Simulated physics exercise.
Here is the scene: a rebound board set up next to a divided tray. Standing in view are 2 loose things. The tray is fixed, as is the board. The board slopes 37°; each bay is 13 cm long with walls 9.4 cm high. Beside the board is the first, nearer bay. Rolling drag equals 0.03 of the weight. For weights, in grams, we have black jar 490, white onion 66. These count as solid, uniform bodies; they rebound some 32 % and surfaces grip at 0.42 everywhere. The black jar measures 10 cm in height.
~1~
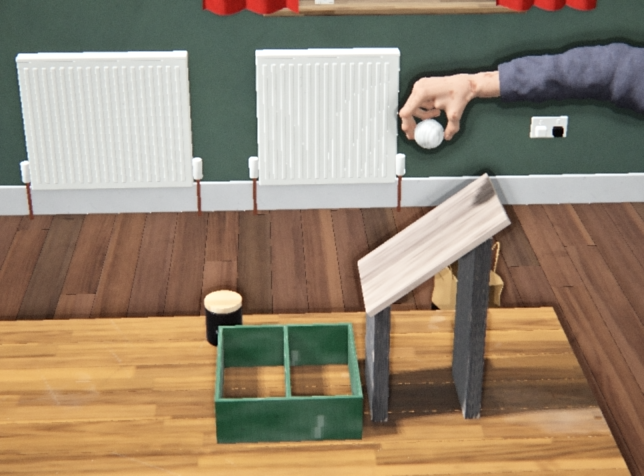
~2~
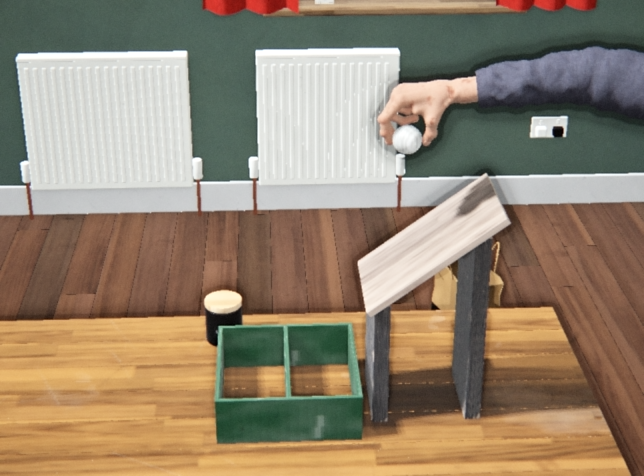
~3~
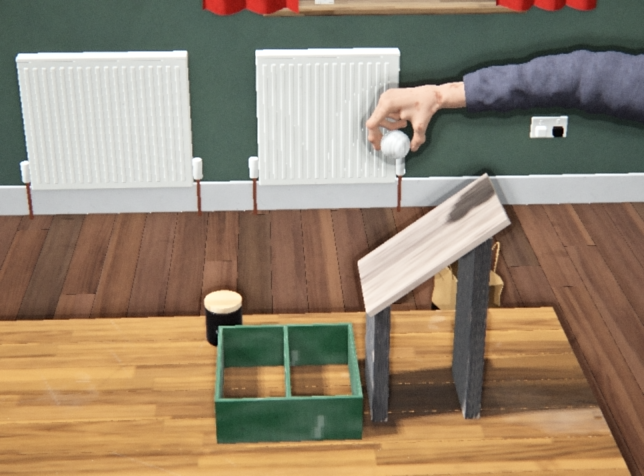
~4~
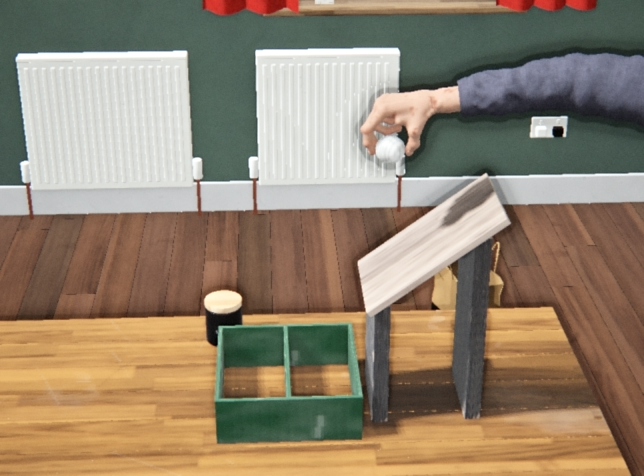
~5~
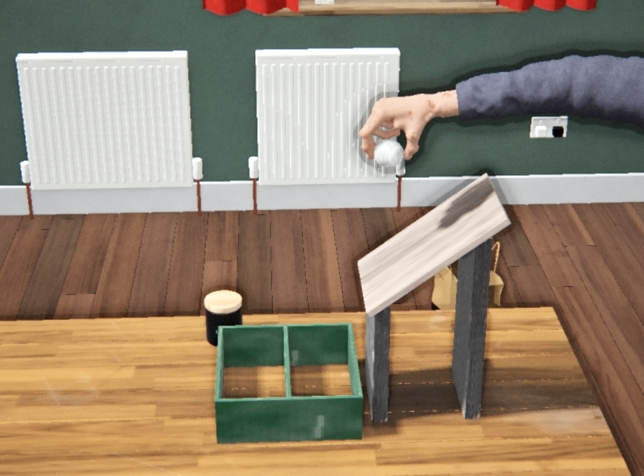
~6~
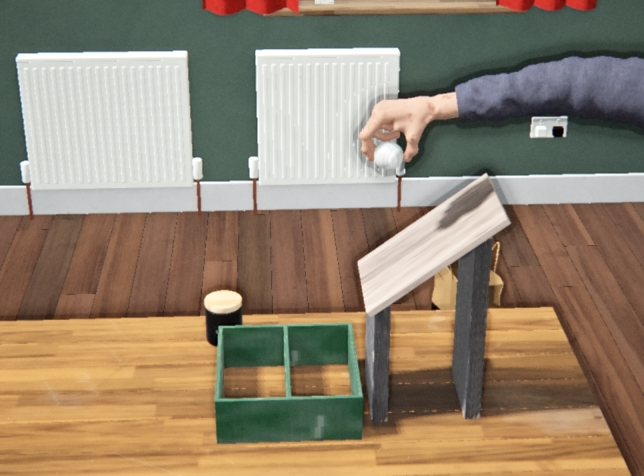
A hand in a grey-blue sleeve, reaching in from the right, carries a white onion a short way left and slightly down, slows, and holds it still above a sloping board. The board stands on dark supports on a wooden table, right of a green two-bay box and a black jar with a pale lid. The fixed, slightly raised view shows white radiators against a green wall.
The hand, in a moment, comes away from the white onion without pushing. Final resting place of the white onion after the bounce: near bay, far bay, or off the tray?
Far bay.
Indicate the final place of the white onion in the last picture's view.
Around (267, 390).
Then, 0.30 s on from there, white onion near (386, 255).
Then, 0.40 s on from there, white onion near (331, 283).
Then, 0.50 s on from there, white onion near (278, 351).
Then, 0.70 s on from there, it is in the farther bay; white onion near (261, 391).
In the end, it is in the farther bay; black jar under 4 cm from the start. At the end, from the last picture's camera, white onion near (267, 390).
